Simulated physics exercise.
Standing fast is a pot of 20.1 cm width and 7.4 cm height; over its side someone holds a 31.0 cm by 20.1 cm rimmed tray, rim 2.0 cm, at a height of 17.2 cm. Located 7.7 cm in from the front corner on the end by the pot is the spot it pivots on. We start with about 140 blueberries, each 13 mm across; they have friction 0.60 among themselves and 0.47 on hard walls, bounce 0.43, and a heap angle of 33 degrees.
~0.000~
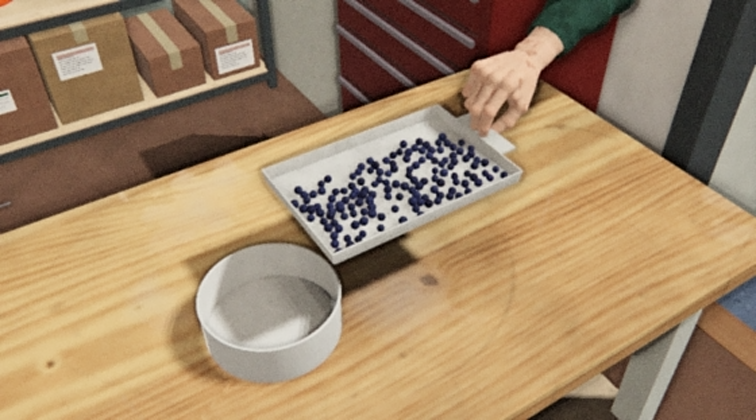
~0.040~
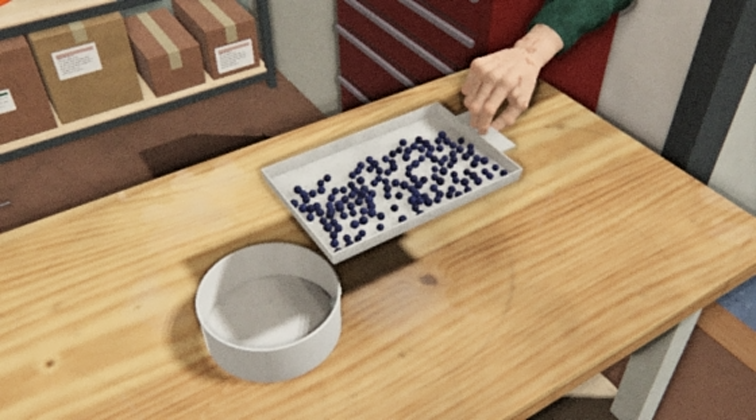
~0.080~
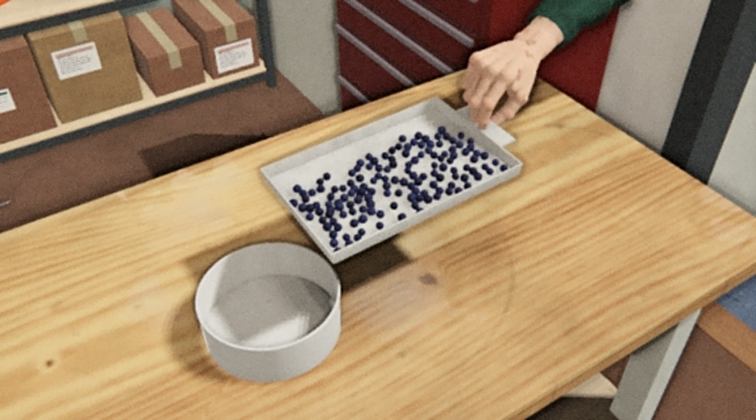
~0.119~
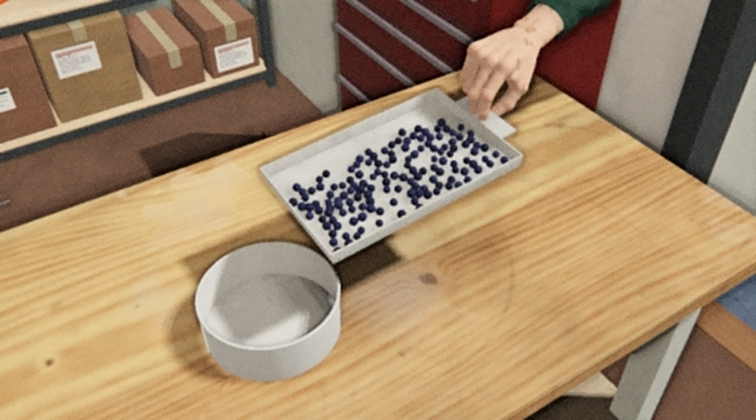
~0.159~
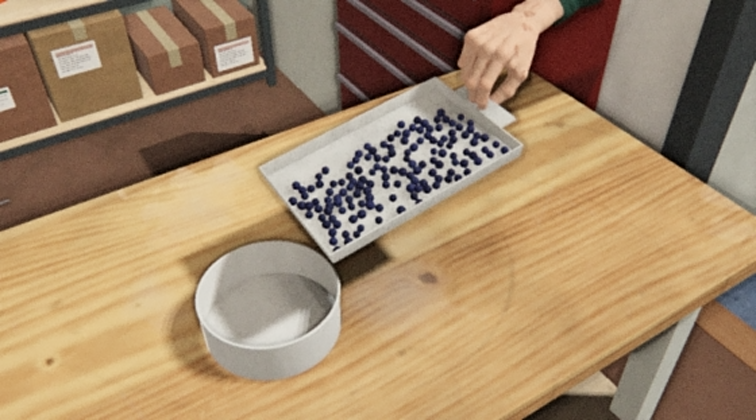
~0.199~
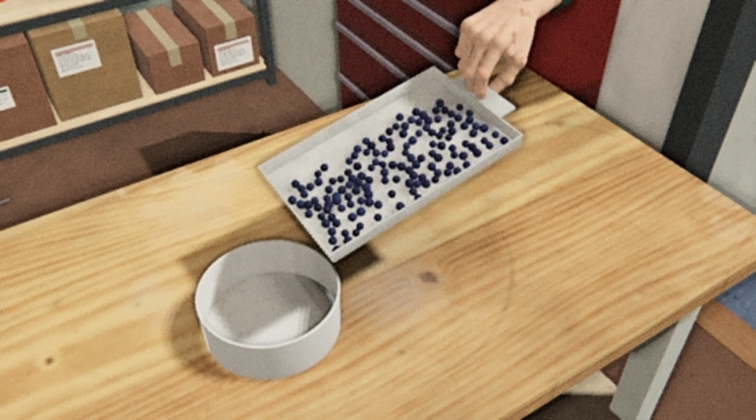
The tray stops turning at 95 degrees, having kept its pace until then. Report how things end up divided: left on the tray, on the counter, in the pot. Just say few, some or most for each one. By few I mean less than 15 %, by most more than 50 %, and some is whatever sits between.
I would say tray few, counter few, pot most.
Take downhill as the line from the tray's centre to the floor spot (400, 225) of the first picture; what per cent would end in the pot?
I'd estimate about 15 %.
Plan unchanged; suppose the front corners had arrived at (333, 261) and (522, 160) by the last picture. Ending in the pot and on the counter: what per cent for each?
That works out as pot 15 and counter 85.
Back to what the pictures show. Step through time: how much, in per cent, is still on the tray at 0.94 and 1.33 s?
About 85, 25.
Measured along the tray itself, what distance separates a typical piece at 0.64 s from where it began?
About 9 cm.
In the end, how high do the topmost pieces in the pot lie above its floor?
It gets to about 3.0 cm.
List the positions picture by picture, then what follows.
Tray tilt 0 degrees, front corners at (334, 253) and (520, 171); middle of the pieces at (396, 184); pot at (269, 293), in the first frame.
Tray tilt 1 degrees, front corners at (333, 252) and (519, 169); middle of the pieces at (395, 183), in the second frame.
Tray tilt 2 degrees, front corners at (332, 252) and (519, 163); middle of the pieces at (395, 180), in the third frame.
Tray tilt 5 degrees, front corners at (332, 252) and (520, 155), lowest corner left front; middle of the pieces at (394, 176), in the fourth frame.
Tray tilt 9 degrees, front corners at (331, 253) and (520, 145), lowest corner left front; middle of the pieces at (394, 170), in the fifth frame.
Tray tilt 12 degrees, front corners at (330, 253) and (519, 135), lowest corner left front; middle of the pieces at (392, 165); pot at (268, 290). The tray's pace is about 90 degrees a second, in the sixth frame.
After 0.64 s, tilt 52 degrees; the tray holds 100 %, the pot 0 %.
After 0.94 s, tilt 79 degrees; the tray holds 85 %, the pot 10 %.
After 1.33 s, tilt 95 degrees; the tray holds 25 %, the pot 30 %.
By 2.4 s all is still; tray 0 %, counter 5 %, pot 95 %.
